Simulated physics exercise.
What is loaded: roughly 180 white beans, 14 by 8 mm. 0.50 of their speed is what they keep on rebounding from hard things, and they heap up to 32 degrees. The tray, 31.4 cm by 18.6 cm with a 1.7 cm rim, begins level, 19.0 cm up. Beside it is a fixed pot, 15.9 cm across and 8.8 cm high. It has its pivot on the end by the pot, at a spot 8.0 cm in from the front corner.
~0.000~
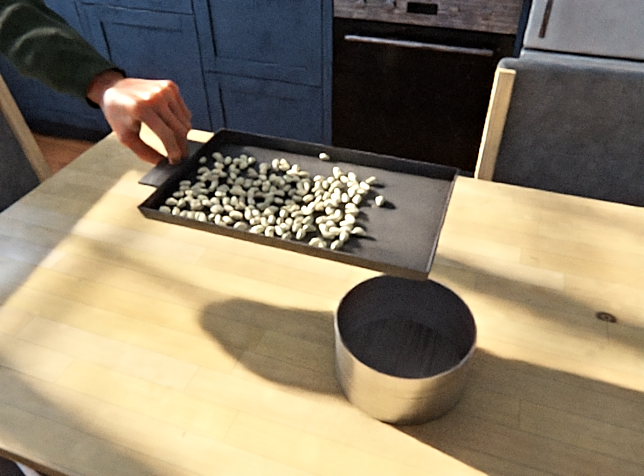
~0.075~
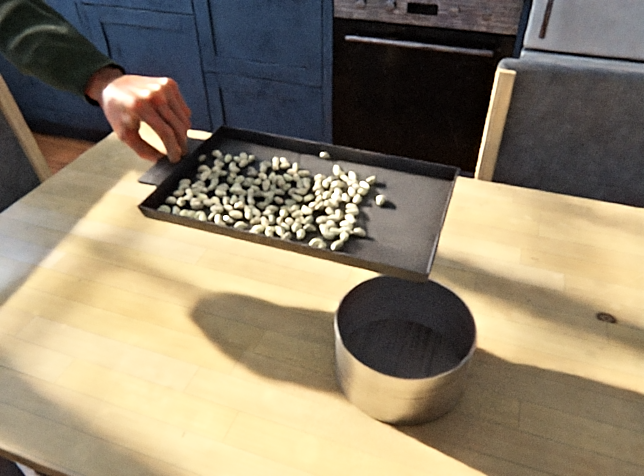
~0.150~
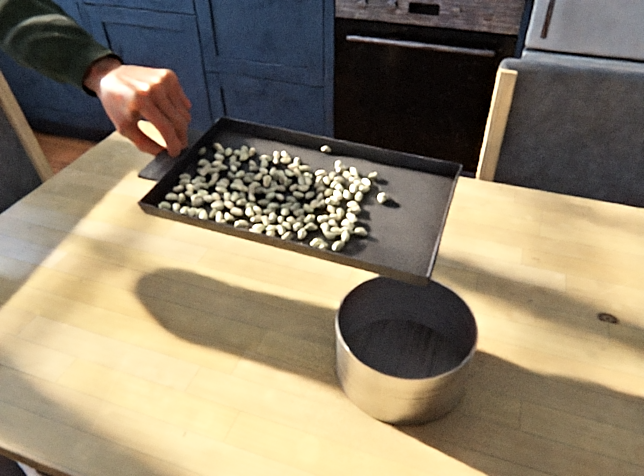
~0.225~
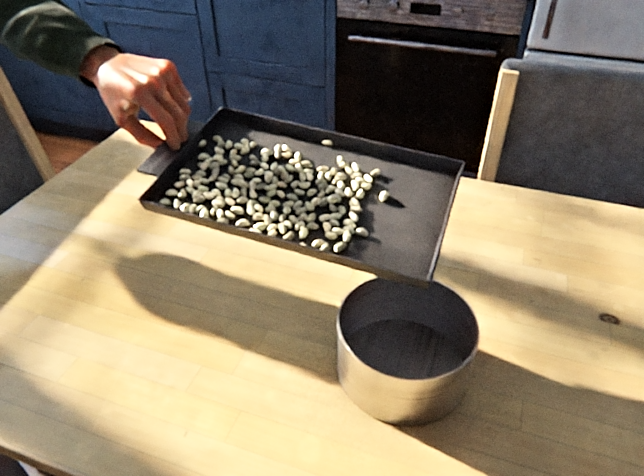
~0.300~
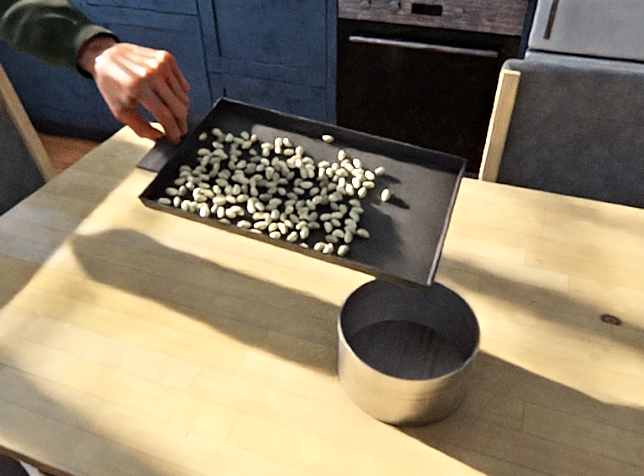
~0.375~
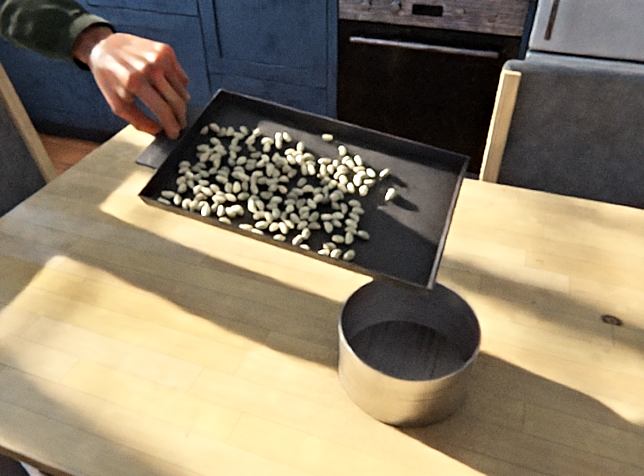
We see a hand at the left end of a dark rectangular tray of pale beans above a wooden table, raising that end so the tray slopes gently toward a round metal pot, while the beans barely shift.
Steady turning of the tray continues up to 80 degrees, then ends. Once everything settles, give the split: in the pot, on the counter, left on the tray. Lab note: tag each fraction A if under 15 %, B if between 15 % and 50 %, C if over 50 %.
Pot = C, counter = B, tray = A.
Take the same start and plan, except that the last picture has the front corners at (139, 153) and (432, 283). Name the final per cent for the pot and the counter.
Pot 75; counter 15.
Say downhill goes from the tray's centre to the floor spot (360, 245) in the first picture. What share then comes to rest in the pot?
My best guess is some 90 per cent.
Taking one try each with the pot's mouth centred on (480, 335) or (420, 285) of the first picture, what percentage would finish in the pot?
In order, about 15 and about 5 per cent.
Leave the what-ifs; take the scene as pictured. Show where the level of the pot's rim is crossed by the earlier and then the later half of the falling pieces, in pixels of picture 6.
Earlier half close to (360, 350), later half at (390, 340) in pixels.
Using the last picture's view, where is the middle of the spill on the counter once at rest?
I'd put it near (328, 426).
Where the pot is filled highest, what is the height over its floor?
Close to 2.0 cm up.
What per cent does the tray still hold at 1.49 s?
Close to 100 in a hundred parts of the load.
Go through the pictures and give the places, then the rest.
The first frame shows tray tilt 0 degrees, front corners at (142, 206) and (426, 269); middle of the pieces at (269, 197); pot at (405, 320).
The second frame shows tray tilt 1 degrees, front corners at (142, 205) and (426, 271); middle of the pieces at (269, 196).
The third frame shows tray tilt 4 degrees, front corners at (142, 201) and (427, 274), lowest corner right front; middle of the pieces at (270, 192).
The fourth frame shows tray tilt 8 degrees, front corners at (142, 198) and (428, 278), lowest corner right front; middle of the pieces at (271, 188).
The fifth frame shows tray tilt 11 degrees, front corners at (142, 196) and (429, 282), lowest corner right front; middle of the pieces at (272, 185).
The sixth frame shows tray tilt 14 degrees, front corners at (142, 193) and (429, 286), lowest corner right front; middle of the pieces at (273, 183); pot at (410, 322). Its pace works out near 45 degrees a second.
After 1.05 s, tilt 45 degrees; the tray holds 100 %, the pot 0 %.
After 1.49 s, tilt 65 degrees; the tray holds 100 %, the pot 0 %.
Then, at 2.02 s, tilt 80 degrees; the tray holds 35 %, the pot 30 %.
By 3.4 s all is still; pot 65 %, counter 30 %, tray 5 %.
